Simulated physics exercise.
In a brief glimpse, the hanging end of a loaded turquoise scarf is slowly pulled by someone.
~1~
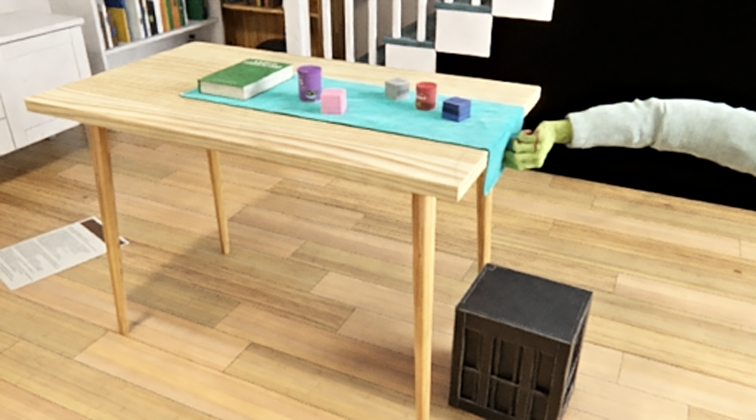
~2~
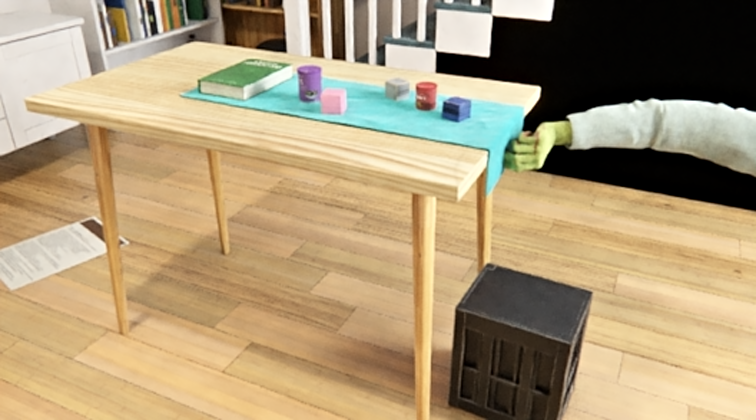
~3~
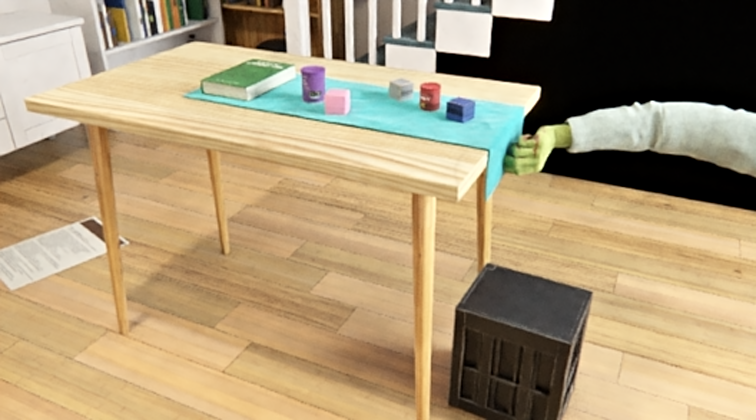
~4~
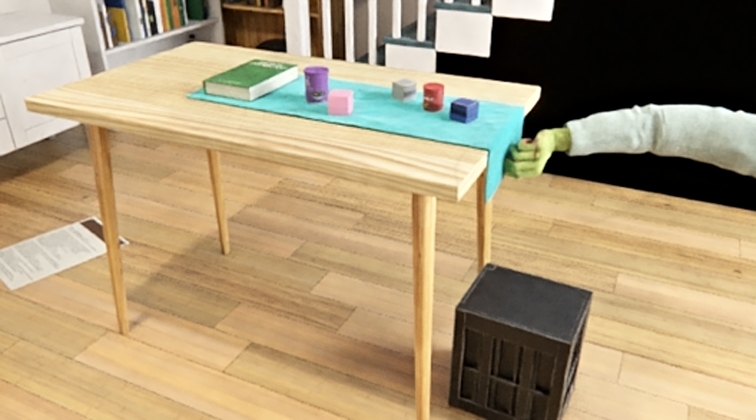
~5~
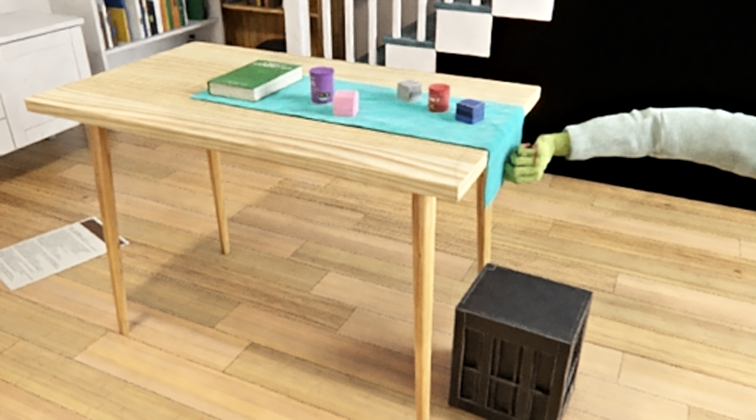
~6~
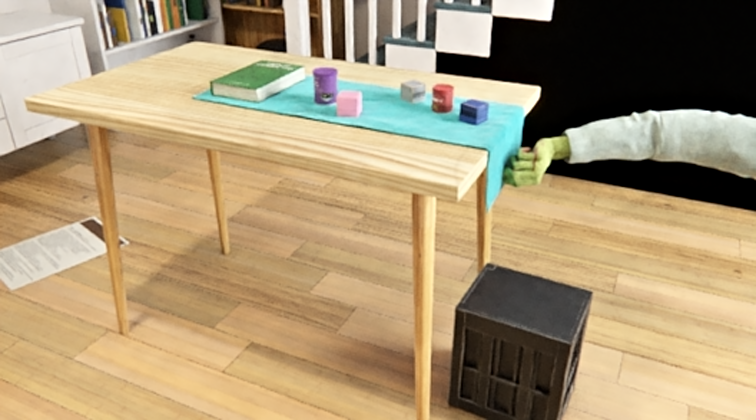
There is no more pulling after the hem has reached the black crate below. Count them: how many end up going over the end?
The count is three.
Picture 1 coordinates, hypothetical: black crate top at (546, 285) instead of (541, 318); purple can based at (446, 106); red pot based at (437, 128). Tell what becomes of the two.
Outcome for the purple can: It is lost. Outcome for the red pot: It is lost.
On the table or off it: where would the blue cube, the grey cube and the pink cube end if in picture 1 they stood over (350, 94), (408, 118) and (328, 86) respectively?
Result - the blue cube stays put, the grey cube comes off, and the pink cube stays put.
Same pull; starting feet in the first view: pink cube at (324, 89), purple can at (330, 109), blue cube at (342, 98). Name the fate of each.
The pink cube will stay where it is, the purple can will stay where it is, the blue cube will stay where it is.
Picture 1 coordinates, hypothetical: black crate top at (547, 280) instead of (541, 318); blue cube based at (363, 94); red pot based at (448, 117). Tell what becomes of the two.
Final state: The blue cube is still in place, the red pot is no longer up.
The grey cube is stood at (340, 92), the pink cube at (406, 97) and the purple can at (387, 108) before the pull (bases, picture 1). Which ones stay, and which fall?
The grey cube is still on top, the pink cube is off the top, the purple can is off the top.
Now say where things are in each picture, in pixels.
In the first frame, hem (483, 196); blue cube (457, 100); red pot (426, 85); grey cube (397, 81); pink cube (333, 92); purple can (309, 68); top of the crate (541, 318).
In the second frame, hem (486, 197); blue cube (457, 100).
In the third frame, hem (485, 200); red pot (431, 85).
In the fourth frame, hem (485, 204); grey cube (405, 82); top of the crate (541, 318).
In the fifth frame, hem (484, 209); pink cube (345, 94).
In the sixth frame, hem (486, 213); blue cube (475, 103); red pot (443, 87); grey cube (413, 83); pink cube (349, 94); purple can (325, 70).
Soon after, hem near (499, 233); blue cube gone.
After that, hem near (497, 280); blue cube, red pot and grey cube gone.
In the end, hem on the crate; blue cube, red pot and grey cube gone. It carries off three.
